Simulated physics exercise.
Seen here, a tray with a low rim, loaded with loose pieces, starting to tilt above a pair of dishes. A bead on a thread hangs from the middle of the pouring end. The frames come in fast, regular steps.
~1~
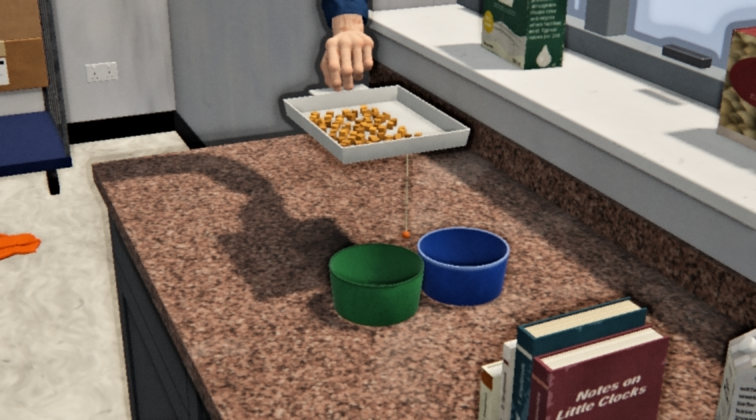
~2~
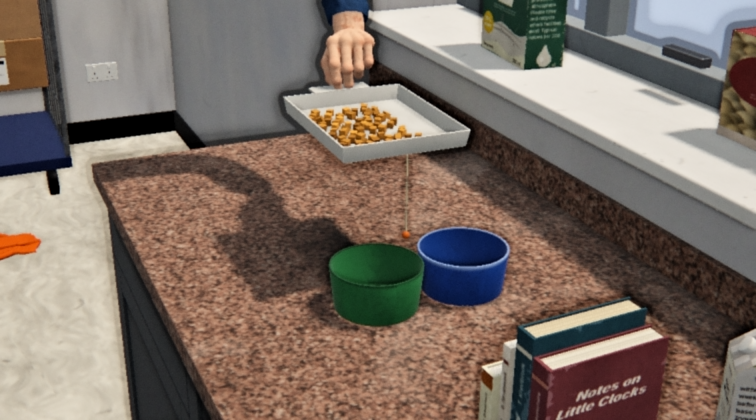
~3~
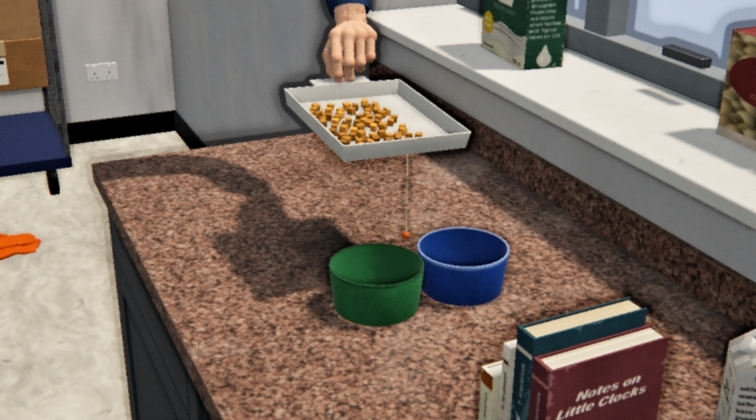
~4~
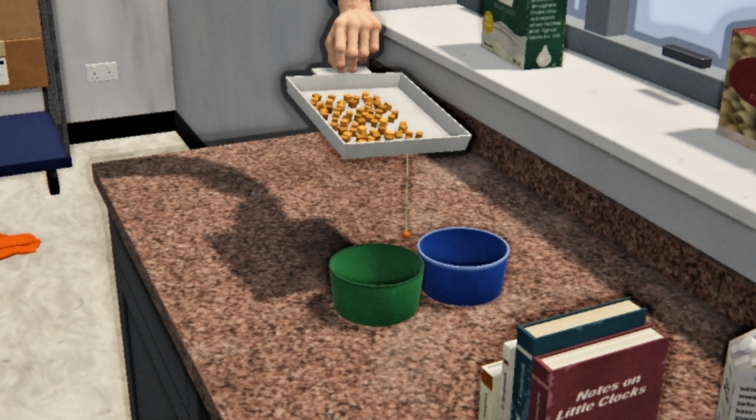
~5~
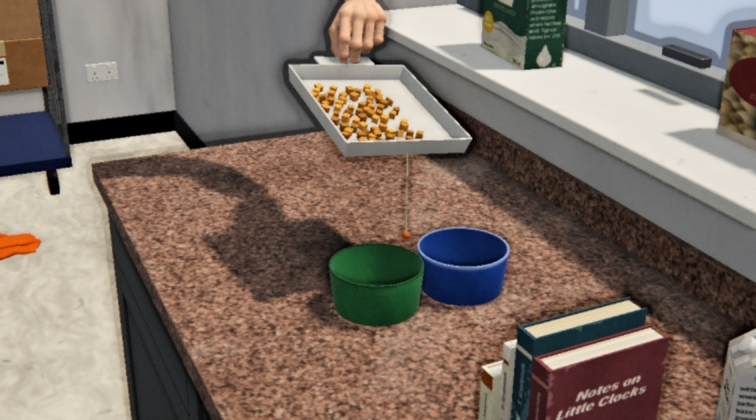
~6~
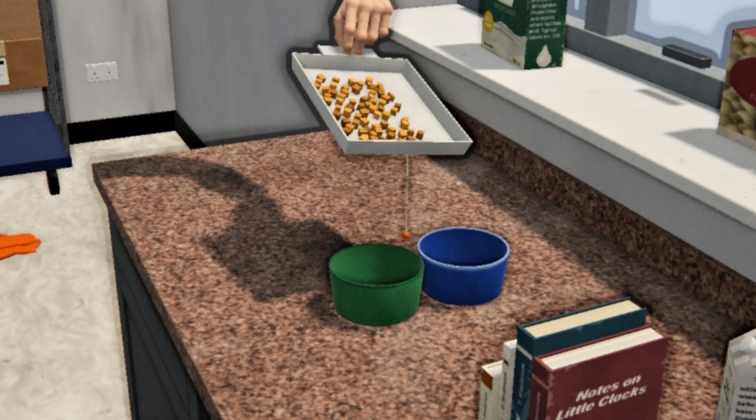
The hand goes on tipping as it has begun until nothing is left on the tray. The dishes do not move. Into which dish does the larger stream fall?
Fuller: The right dish.
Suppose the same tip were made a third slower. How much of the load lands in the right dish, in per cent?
About 90 per cent.
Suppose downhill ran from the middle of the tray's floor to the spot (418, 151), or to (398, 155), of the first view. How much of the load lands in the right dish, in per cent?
In turn 40 and 20 in a hundred.
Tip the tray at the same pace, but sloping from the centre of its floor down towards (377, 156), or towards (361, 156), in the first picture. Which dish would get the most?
In turn: The left one; the left one.
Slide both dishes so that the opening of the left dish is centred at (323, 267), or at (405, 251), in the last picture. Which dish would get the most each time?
At the first place the right dish, at the second the right dish.
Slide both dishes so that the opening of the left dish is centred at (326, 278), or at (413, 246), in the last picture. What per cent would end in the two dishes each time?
Near 30 % and 70 %.
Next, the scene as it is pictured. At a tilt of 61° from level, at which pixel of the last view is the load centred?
Around (425, 130).
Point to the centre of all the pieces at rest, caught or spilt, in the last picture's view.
Around (464, 280).
Just after the last frame, tray tipped steeply; every one on the tray.
A moment on, tray tipped right over; almost all on the tray; just a few in the right dish.
Further on, tray tipped past a quarter turn; every one in the right dish.
When it is over, tray tipped past a quarter turn; not one in the left dish; every one in the right dish.
